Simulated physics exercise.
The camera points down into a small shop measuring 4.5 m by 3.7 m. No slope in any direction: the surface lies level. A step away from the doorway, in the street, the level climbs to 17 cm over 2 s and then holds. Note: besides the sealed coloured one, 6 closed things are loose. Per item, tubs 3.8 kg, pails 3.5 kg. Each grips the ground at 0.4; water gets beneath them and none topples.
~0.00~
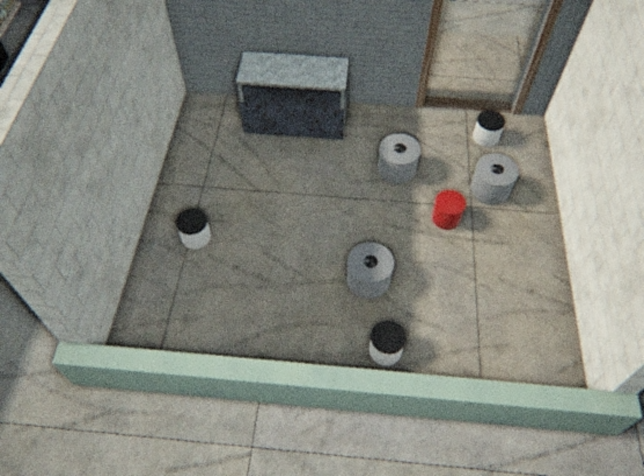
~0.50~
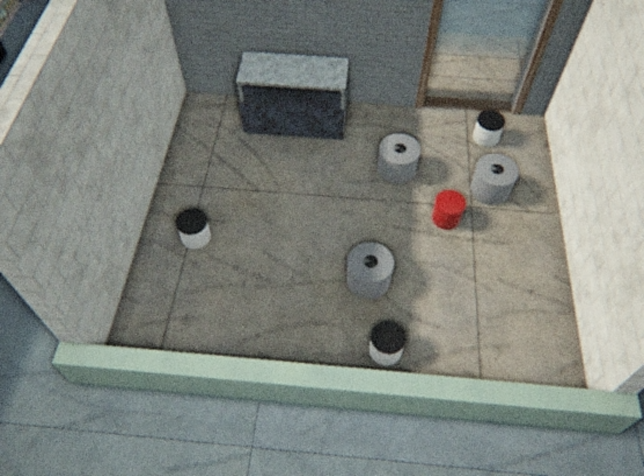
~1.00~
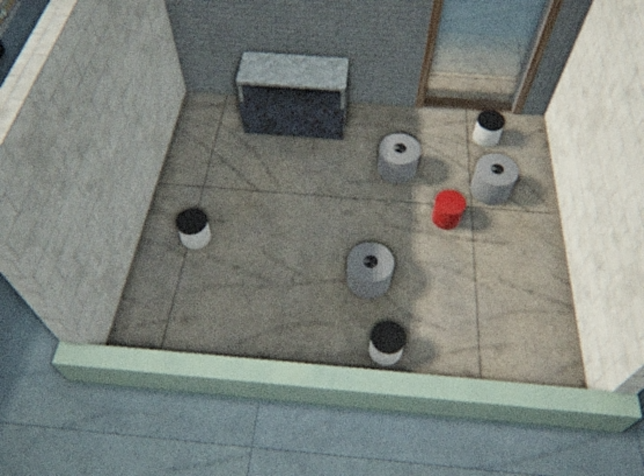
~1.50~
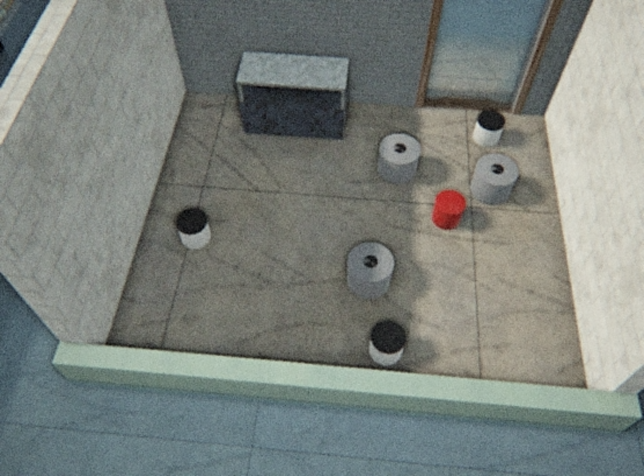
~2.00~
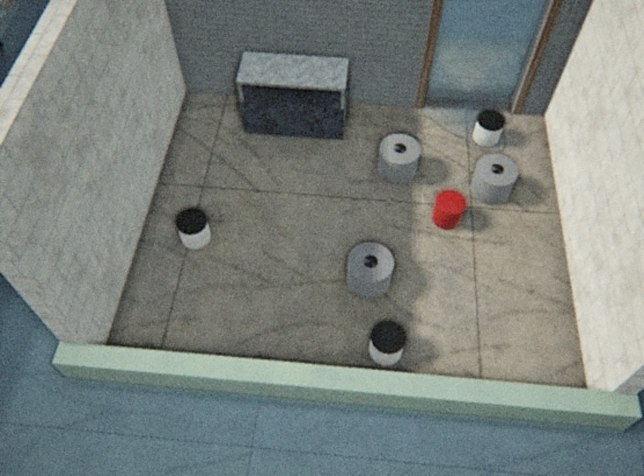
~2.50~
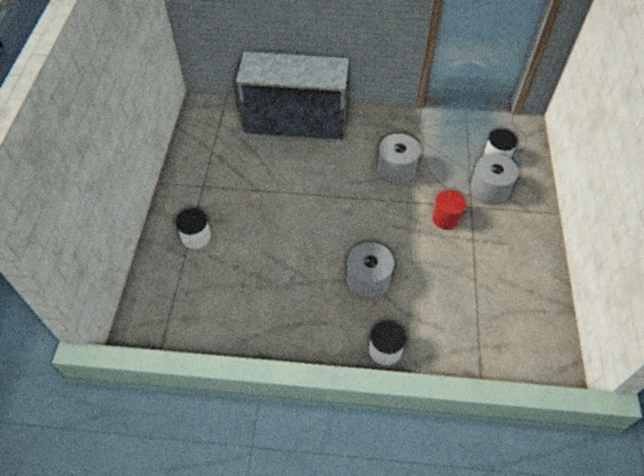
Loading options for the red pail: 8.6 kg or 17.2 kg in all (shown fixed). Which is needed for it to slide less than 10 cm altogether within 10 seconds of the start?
I'd say it needs the heavier one.
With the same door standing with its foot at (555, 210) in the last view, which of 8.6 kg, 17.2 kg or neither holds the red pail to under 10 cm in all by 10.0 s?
Then only the heavier mass works.
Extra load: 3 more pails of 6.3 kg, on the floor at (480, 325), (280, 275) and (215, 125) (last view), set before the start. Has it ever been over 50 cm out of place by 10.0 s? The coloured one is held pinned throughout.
Listed in turn, they go over the bar, beneath the bar, beneath the bar.
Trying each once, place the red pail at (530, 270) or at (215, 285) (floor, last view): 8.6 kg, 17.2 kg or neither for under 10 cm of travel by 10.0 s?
Try by try, must use the heavier; any option works.
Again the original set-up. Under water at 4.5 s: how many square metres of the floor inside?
About 10.0 m2.
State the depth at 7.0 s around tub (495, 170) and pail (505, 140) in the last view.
First about 5 cm, second about 10 cm.
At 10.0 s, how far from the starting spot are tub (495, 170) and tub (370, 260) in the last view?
Net displacement, in order: 250 cm; 200 cm.
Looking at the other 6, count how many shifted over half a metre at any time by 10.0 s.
Total: 5.
After 3.5 s the red pail would be 9 cm from its start with 8.6 kg and 0 cm from its start with 17.2 kg; 6 cm of water round it then.
After 4.5 s the red pail would be 27 cm from its start with 8.6 kg and 0 cm from its start with 17.2 kg; 5 cm of water round it then.
After 7.0 s the red pail would be 27 cm from its start with 8.6 kg and 0 cm from its start with 17.2 kg; 4 cm of water round it then.
After 10.0 s the red pail would be 27 cm from its start with 8.6 kg and 0 cm from its start with 17.2 kg; 6 cm of water round it then.
